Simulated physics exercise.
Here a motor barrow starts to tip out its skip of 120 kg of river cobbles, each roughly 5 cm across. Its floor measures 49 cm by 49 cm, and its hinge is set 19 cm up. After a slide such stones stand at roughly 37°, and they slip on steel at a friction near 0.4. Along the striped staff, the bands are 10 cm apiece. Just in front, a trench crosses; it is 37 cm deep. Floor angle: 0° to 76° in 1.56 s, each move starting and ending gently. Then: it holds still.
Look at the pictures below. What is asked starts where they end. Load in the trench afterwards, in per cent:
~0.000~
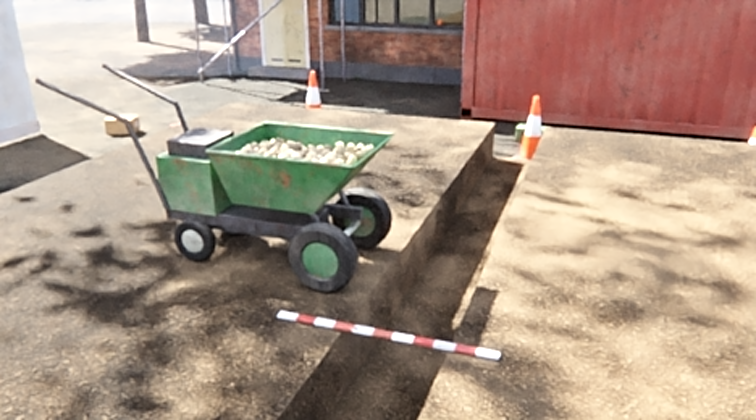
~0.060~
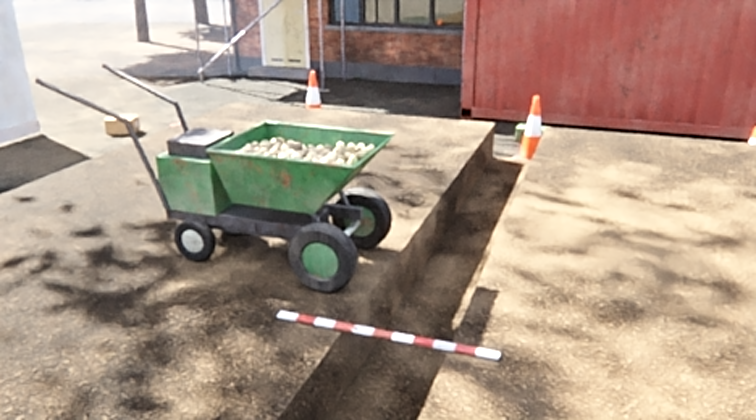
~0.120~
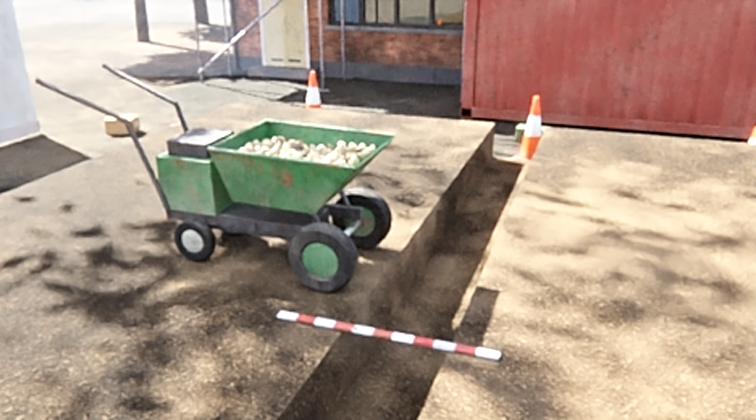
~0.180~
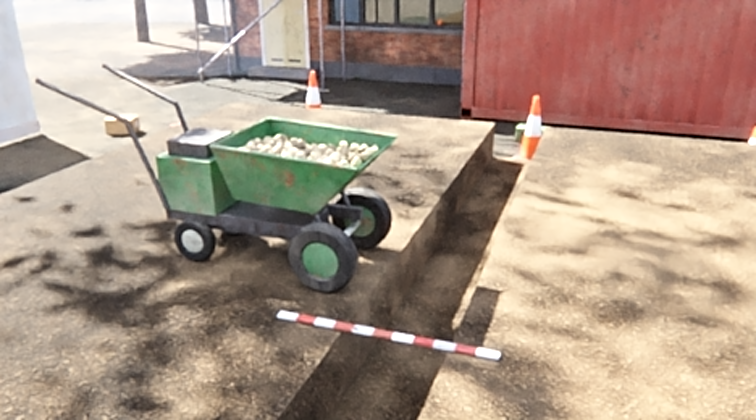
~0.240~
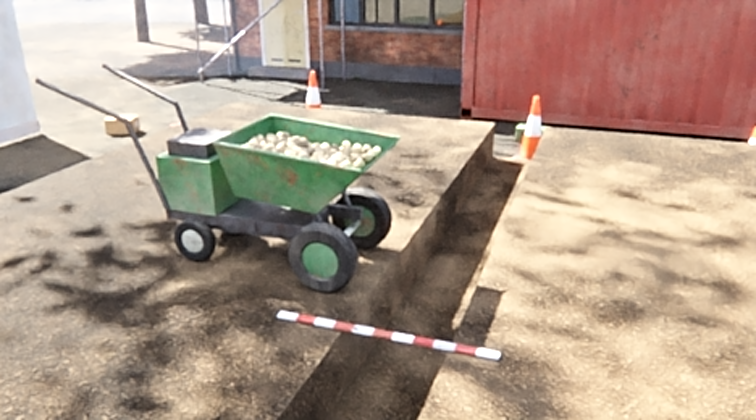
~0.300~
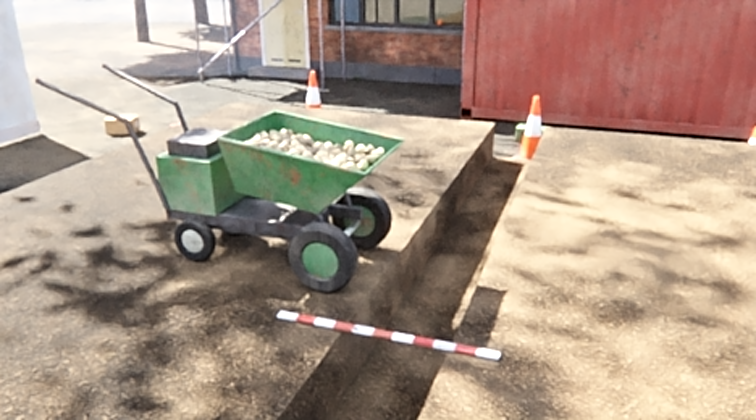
61 %.
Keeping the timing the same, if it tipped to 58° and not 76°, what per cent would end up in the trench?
Near 55 per cent then.
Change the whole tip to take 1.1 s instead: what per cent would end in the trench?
With that timing, about 60 per cent.
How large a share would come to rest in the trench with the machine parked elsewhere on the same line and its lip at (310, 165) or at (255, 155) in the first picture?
It'd be around 100 per cent and after that around 65 per cent.
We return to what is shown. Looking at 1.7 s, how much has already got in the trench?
I'd say near 35 per cent at that time.
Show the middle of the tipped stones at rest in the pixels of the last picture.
I'd put it close to (465, 329).
After 1.2 s the floor is at 64°; 100 % in the skip; the foremost stones are at (433, 239).
After 1.7 s the floor is at 76°; 37 % in the skip, 34 % in the trench, 29 % past the trench; the foremost stones are at (562, 304).
After 2.0 s the floor is at 76°; 8 % in the skip, 52 % in the trench, 40 % past the trench; the foremost stones are at (637, 314).
After 4.0 s the floor is at 76°; 0 % in the skip, 61 % in the trench, 39 % past the trench; the foremost stones are at (674, 318).
